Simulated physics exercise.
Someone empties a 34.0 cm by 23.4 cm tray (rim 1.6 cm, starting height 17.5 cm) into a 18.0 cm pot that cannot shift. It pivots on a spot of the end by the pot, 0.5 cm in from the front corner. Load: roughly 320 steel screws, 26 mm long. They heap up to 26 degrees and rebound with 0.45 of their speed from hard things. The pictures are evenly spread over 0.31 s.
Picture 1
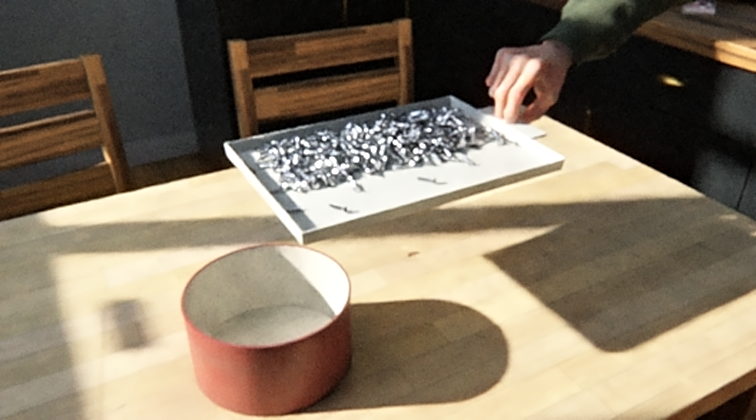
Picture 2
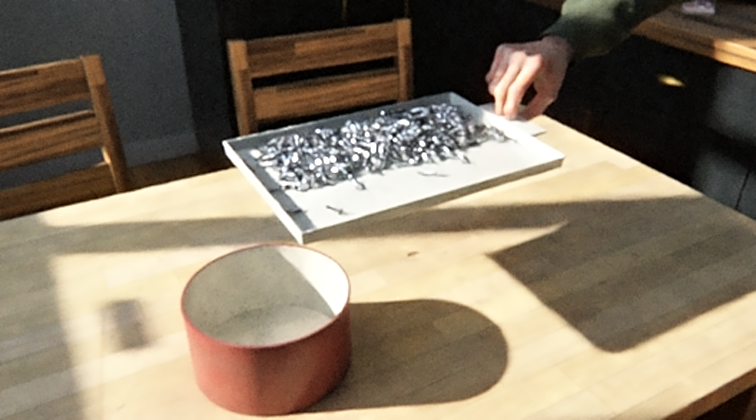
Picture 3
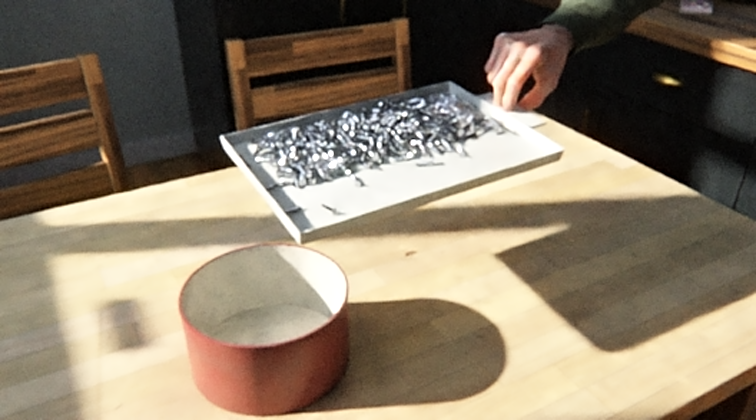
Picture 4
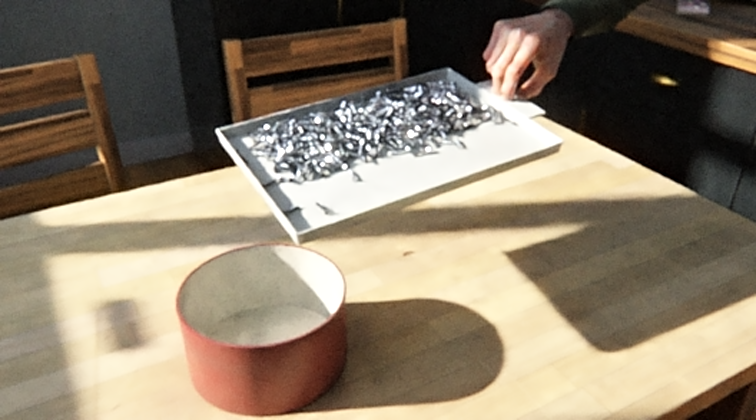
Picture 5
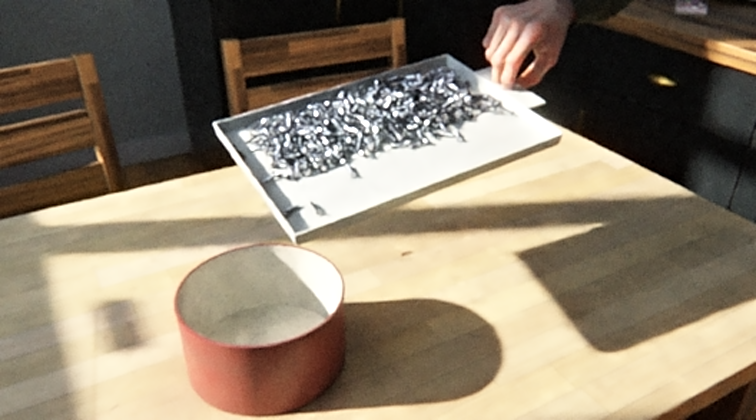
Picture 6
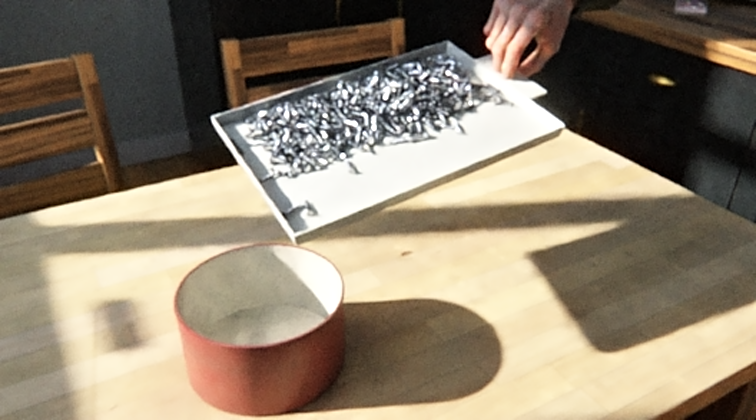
The clip shows a hand gripping the far right end of a pale tray of steel screws above a wooden table, slowly raising that end so the tray slants down leftward, while a red pot stands still in front.
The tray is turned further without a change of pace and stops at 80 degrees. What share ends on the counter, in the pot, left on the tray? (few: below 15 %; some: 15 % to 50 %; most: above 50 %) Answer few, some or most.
Counter: Most, pot: Some, tray: Few.
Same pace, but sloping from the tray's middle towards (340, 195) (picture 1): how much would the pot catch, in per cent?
Some 85 per cent.
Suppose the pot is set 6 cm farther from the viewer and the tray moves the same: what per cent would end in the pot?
Then about 0 per cent.
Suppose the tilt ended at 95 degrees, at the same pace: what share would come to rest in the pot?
In that case some 45 per cent.
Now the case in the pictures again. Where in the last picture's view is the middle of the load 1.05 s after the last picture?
Around (309, 246).
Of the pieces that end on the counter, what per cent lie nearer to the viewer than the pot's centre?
Some 100 per cent.
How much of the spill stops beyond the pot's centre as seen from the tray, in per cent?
Roughly 40 per cent.
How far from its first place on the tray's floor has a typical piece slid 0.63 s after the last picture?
Roughly 14 cm.
Then, 0.63 s after the last picture, tilt 44 degrees; the tray holds 100 %, the pot 0 %.
Then, 1.05 s after the last picture, tilt 65 degrees; the tray holds 50 %, the pot 10 %.
Then, 1.55 s after the last picture, tilt 80 degrees; the tray holds 5 %, the pot 35 %.
In the end, counter 60 %, pot 40 %, tray 0 %.
